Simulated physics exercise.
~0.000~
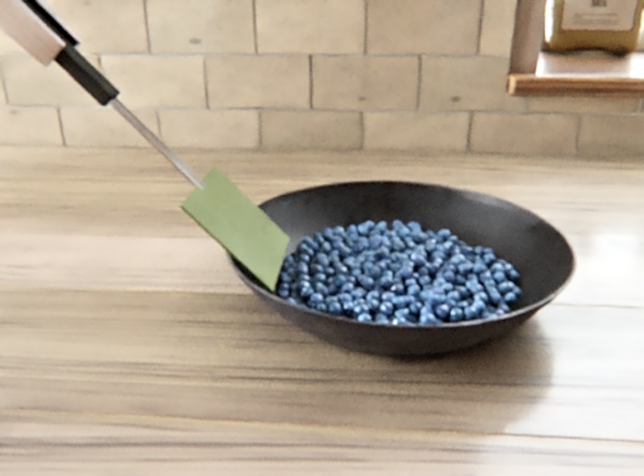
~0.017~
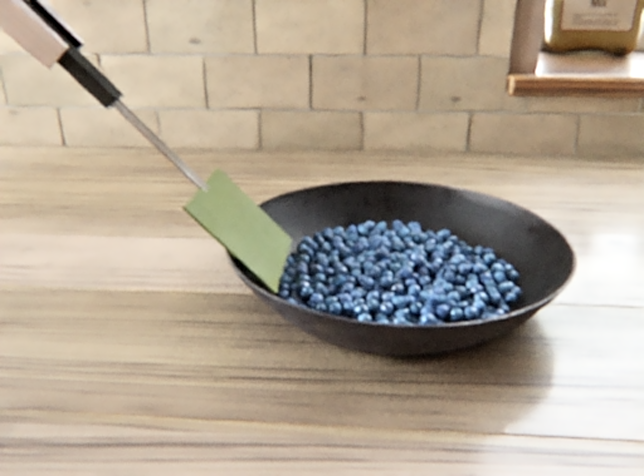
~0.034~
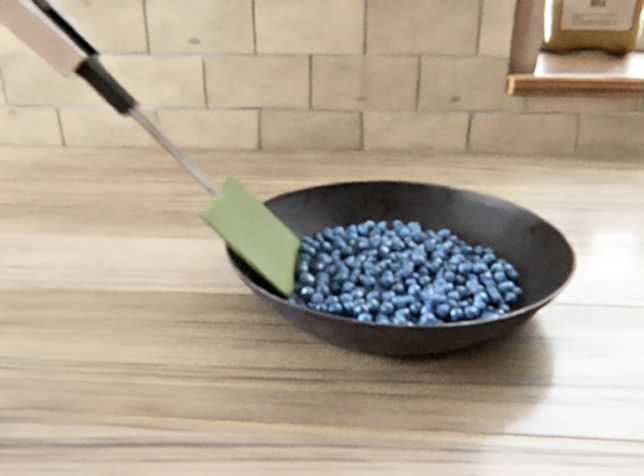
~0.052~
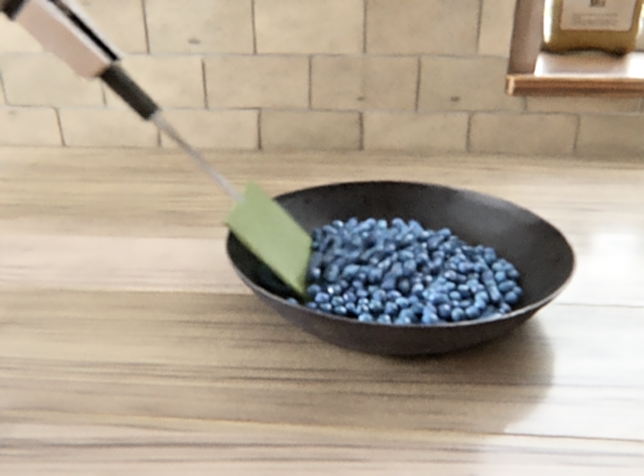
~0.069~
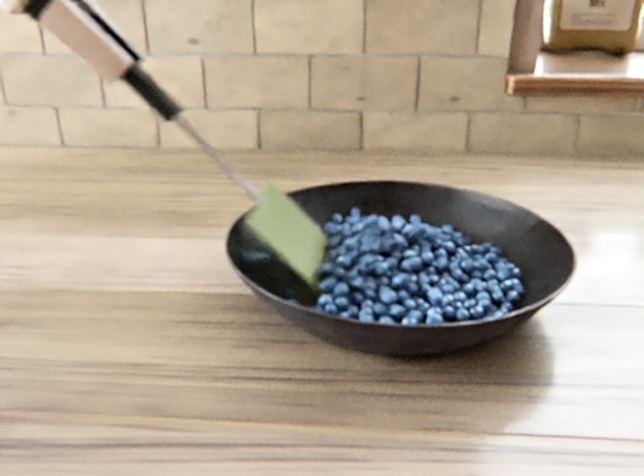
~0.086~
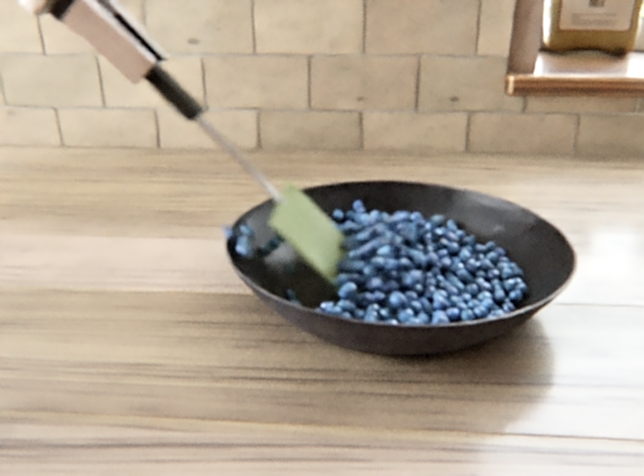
A green spatula held by a robot pushes blue beads rightward across a dark frying pan.
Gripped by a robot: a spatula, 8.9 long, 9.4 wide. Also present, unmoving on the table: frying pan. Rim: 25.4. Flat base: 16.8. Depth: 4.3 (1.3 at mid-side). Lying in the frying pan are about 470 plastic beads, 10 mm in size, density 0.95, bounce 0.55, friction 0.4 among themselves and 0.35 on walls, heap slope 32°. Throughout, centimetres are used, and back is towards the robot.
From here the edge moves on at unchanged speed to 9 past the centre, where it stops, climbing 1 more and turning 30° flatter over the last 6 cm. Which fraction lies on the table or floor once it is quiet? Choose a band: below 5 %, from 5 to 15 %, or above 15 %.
Above 15 %.
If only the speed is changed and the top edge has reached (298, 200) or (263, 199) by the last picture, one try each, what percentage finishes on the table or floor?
First try about 25 %, second try about 15 %.
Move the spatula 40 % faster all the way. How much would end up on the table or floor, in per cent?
Estimated share: Some 35 %.
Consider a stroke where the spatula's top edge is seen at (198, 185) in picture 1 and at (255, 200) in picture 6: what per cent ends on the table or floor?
Around 10 per cent finishes on the table or floor.
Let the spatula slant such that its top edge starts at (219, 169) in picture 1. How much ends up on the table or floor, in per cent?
About 25 per cent.
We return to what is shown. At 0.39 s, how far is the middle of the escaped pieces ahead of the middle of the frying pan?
Around 16 centimetres ahead.
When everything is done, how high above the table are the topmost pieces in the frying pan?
It reaches about 5.0 cm.
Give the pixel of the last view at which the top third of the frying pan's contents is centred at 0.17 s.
(461, 252).
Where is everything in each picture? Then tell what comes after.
The first picture shows the spatula top edge at (199, 184), sloping 47°; upper third of the load around (397, 268), from x 285 to 515, top at y 225; 467 in the frying pan.
The second picture shows the spatula top edge at (202, 186), sloping 47°; upper third of the load around (397, 268), from x 285 to 515, top at y 225.
The third picture shows the spatula top edge at (217, 193), sloping 47°; upper third of the load around (395, 268), from x 285 to 515, top at y 225.
The fourth picture shows the spatula top edge at (238, 198), sloping 47°; upper third of the load around (380, 264), from x 270 to 515, top at y 225.
The fifth picture shows the spatula top edge at (259, 199), sloping 47°; upper third of the load around (378, 256), from x 245 to 520, top at y 215.
The sixth picture shows the spatula top edge at (280, 200), sloping 47°; upper third of the load around (384, 251), from x 230 to 520, top at y 205; 467 in the frying pan.
After 0.13 s, sloping 47°, highest piece 8 above the table; 463 in the frying pan, 4 on the blade or in flight.
After 0.17 s, sloping 36°, highest piece 10 above the table; 462 in the frying pan, 5 on the blade or in flight.
After 0.39 s, sloping 17°, highest piece 7 above the table; 362 in the frying pan, 94 on the table or floor, 11 on the blade or in flight.
After 1.44 s, sloping 17°, highest piece 5 above the table; 360 in the frying pan, 107 on the table or floor.
In the end, 360 in the frying pan, 107 on the table or floor. That is 23 % on the table or floor.
